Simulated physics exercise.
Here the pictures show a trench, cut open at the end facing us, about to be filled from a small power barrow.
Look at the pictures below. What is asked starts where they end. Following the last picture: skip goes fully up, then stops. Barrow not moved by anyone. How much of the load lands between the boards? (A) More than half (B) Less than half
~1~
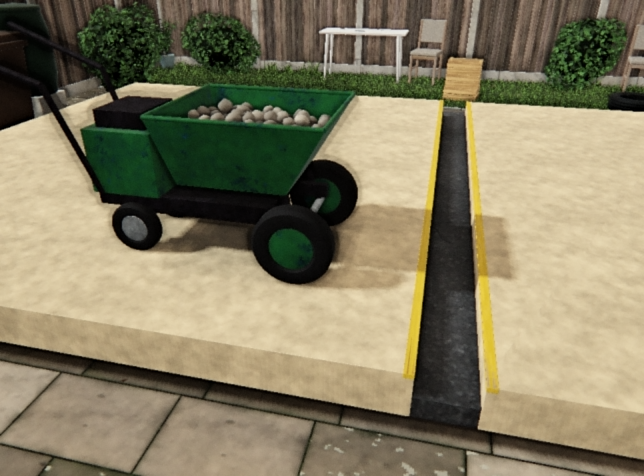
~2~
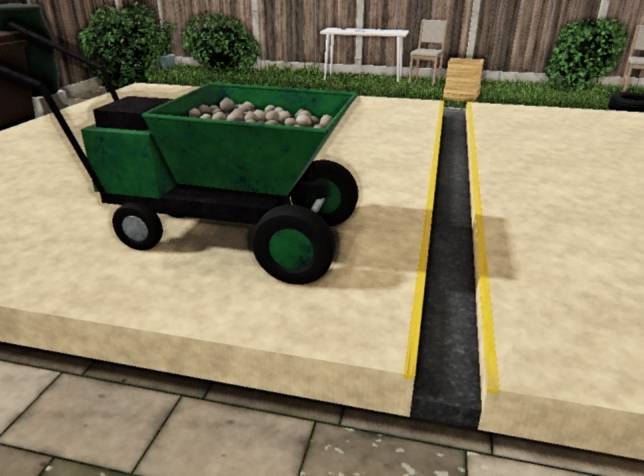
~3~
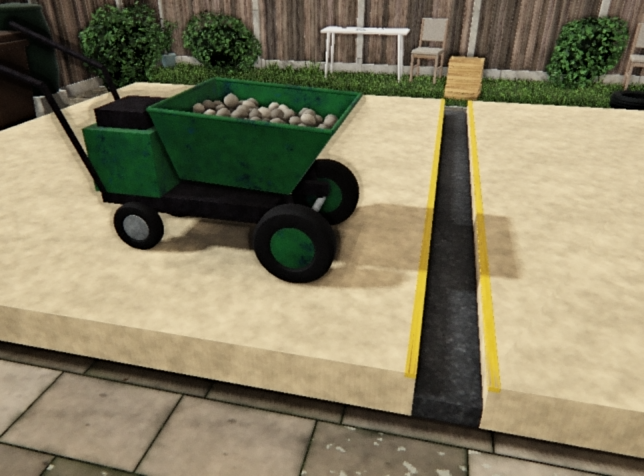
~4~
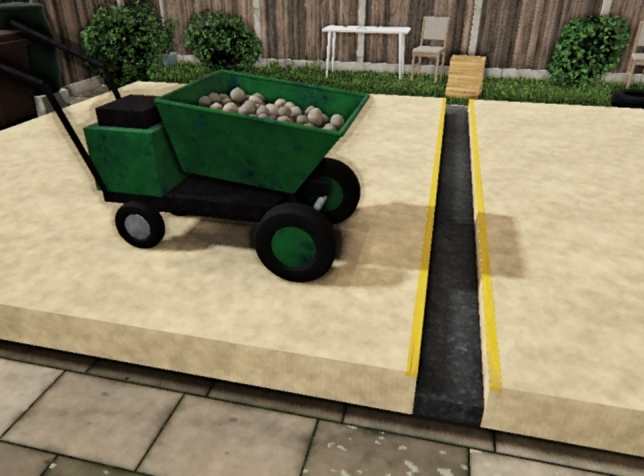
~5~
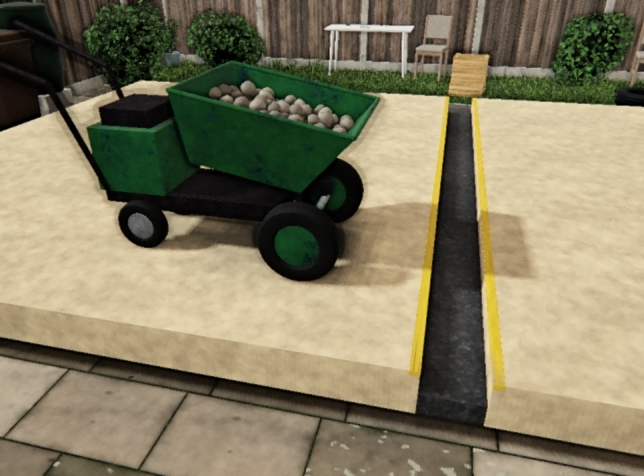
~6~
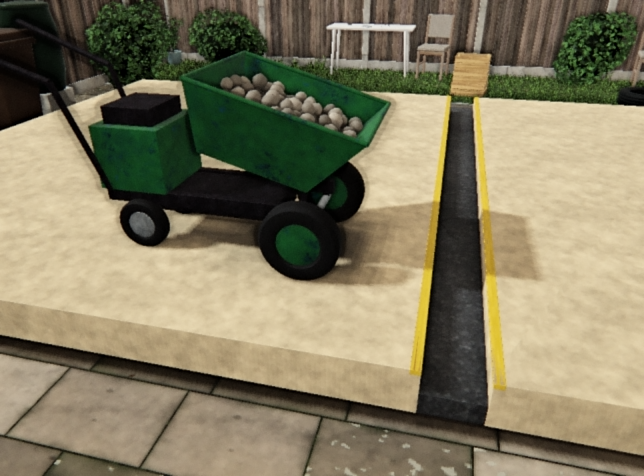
Answer: A.
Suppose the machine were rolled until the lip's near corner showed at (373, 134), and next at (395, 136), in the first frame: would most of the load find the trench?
Note: Stop one, a minority share; stop two, a minority share.
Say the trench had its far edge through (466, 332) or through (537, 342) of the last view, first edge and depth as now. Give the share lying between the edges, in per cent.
Lab note: Try one about 40 %, try two about 90 %.
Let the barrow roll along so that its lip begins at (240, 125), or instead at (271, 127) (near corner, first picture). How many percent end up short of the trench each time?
I'd put it at around 60 percent the first time and 40 percent the second.
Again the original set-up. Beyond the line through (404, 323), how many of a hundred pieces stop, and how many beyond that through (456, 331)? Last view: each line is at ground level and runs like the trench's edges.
First 80 in a hundred, second 40 in a hundred.
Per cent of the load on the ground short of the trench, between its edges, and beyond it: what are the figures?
Shares - short: 5 %, between: 65 %, beyond: 10 %.
Just after the last frame, skip tipped steeply; every one in the skip.
A moment on, skip tipped right over; the larger part in the skip; about a tenth in or heaped over the trench; just a few beyond it; just a few falling.
Further on, skip tipped right over; roughly a third in the skip; just a few short of the trench; roughly two thirds in or heaped over the trench; about a tenth beyond it.
When it is over, skip tipped right over; roughly a quarter in the skip; just a few short of the trench; roughly two thirds in or heaped over the trench; about a tenth beyond it.
